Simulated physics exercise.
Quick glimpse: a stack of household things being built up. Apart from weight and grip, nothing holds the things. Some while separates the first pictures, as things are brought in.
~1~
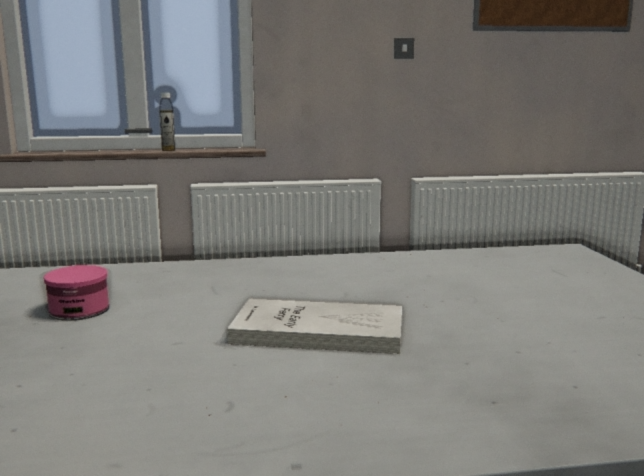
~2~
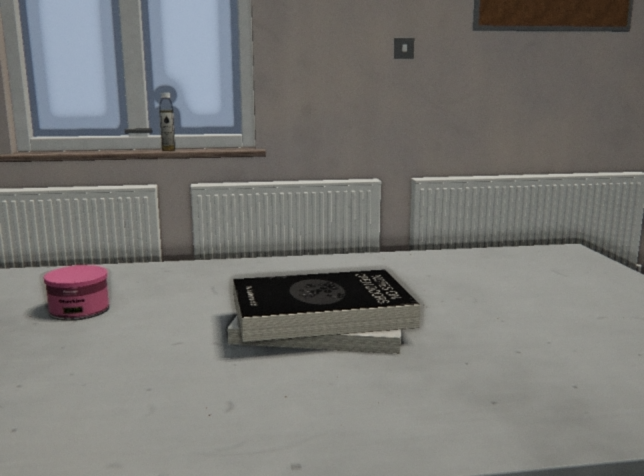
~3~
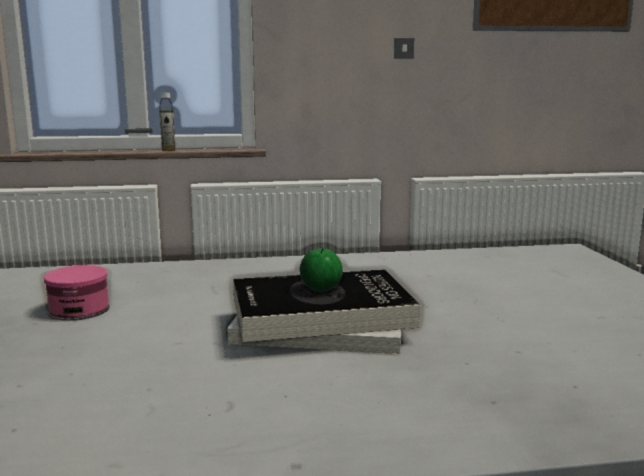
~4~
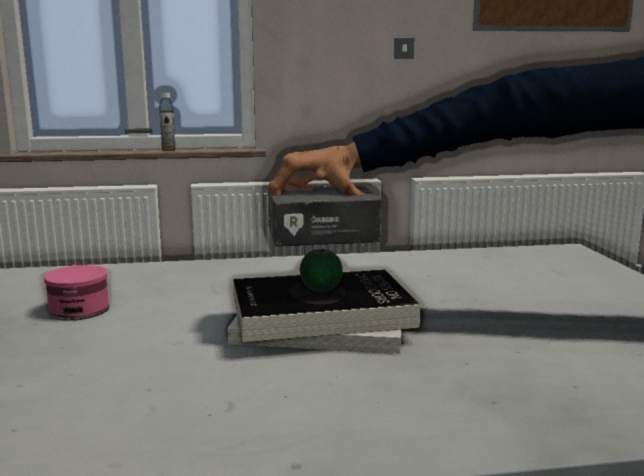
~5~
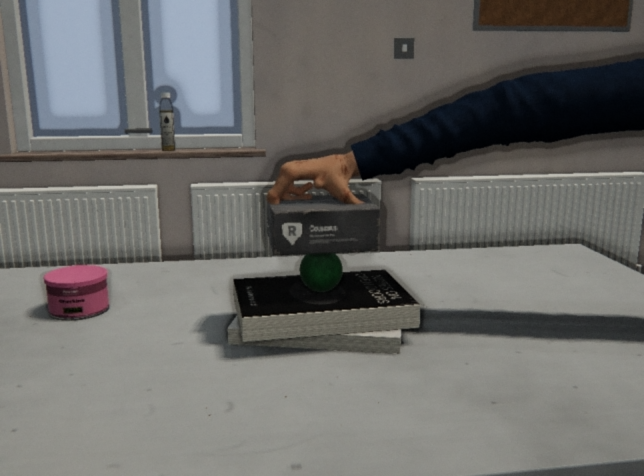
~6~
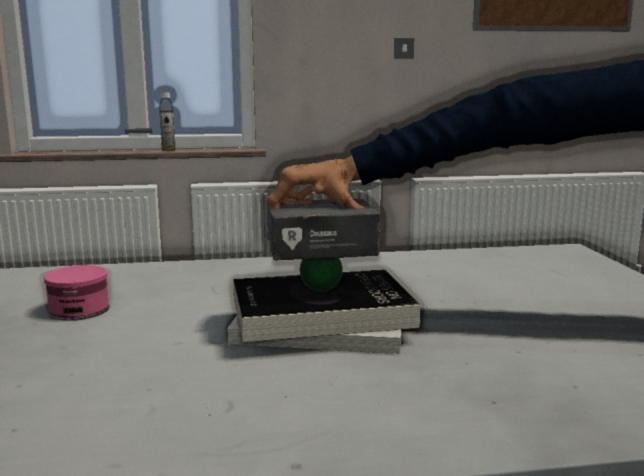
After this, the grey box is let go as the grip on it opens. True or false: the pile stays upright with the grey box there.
False.
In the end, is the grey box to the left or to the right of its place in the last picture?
Rightwards.
Then, 1.50 s on from there, grey box turned 51° from how it was put near (359, 235); green apple shifted a little.
Then, 2.10 s on from there, grey box now fallen; green apple shifted a little.
Then, 2.50 s on from there, green apple shifted a little.
In the end, fallen, grey box; the other 4 unmoved. At the end, from the last picture's camera, grey box near (504, 310). The pile loses its balance.
